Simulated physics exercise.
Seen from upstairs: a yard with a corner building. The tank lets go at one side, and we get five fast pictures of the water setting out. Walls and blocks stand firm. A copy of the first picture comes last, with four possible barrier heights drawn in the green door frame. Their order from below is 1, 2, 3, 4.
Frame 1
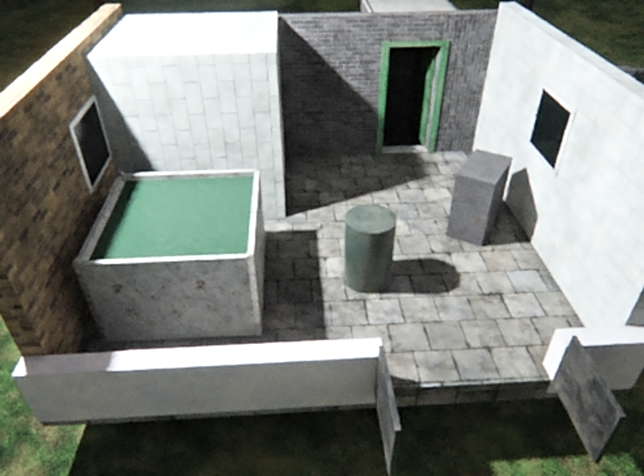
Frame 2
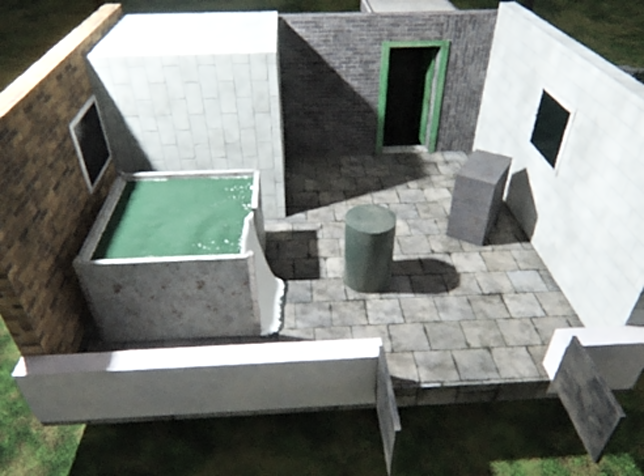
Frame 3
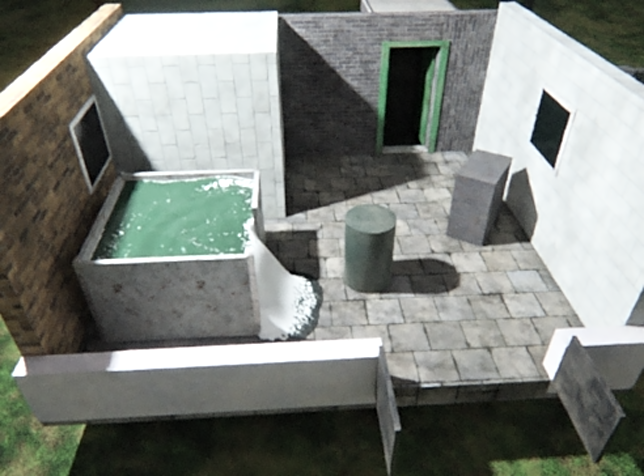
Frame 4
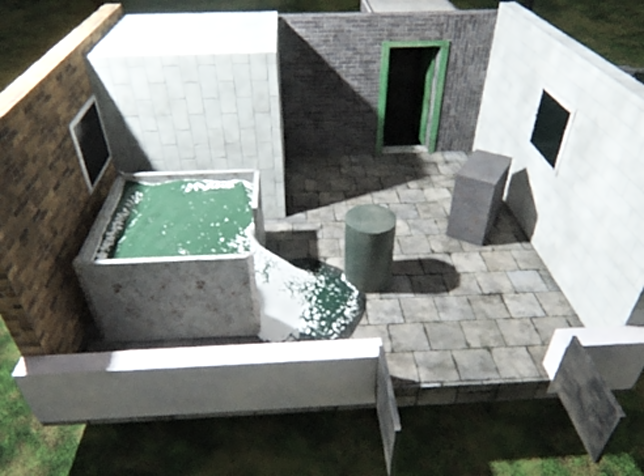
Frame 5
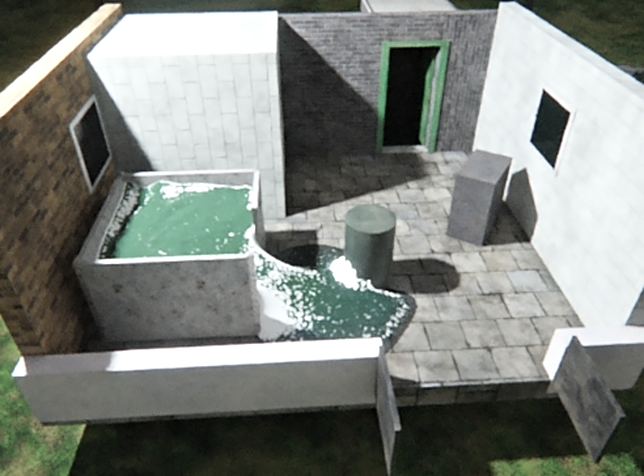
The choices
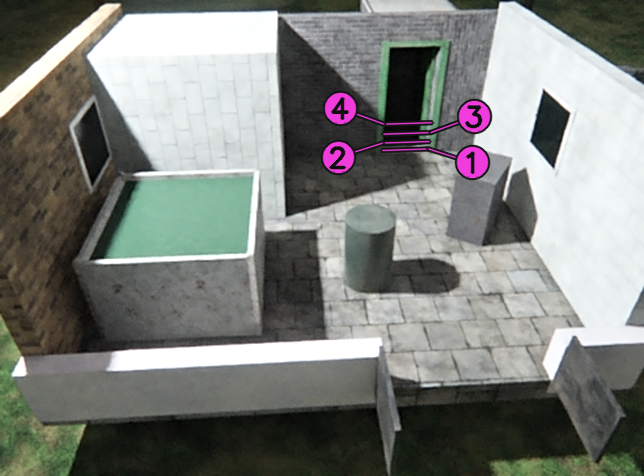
In this clip, green water in a raised tank at the left of a walled yard starts pouring over the tank's right side, then spreads rightward across the stone paving in a foamy sheet, reaching around the base of a cylinder.
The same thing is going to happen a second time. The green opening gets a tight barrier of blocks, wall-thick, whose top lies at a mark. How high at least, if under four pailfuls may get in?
I would pick line 2.
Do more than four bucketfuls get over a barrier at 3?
No, that is safe.
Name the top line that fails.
1 it is.
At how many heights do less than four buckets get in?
Three of them.
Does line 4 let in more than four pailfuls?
No.
On the marked copy, 1 at (405, 149); 2 at (406, 142); 3 at (407, 133); 4 at (408, 123); from the bottom up 1, 2, 3, 4.
If 1 is chosen, about 11 bucketfuls get in.
If 2 is chosen, a splash gets over, under a bucket.
If 3 is chosen, nothing gets over.
If 4 is chosen, nothing gets over.
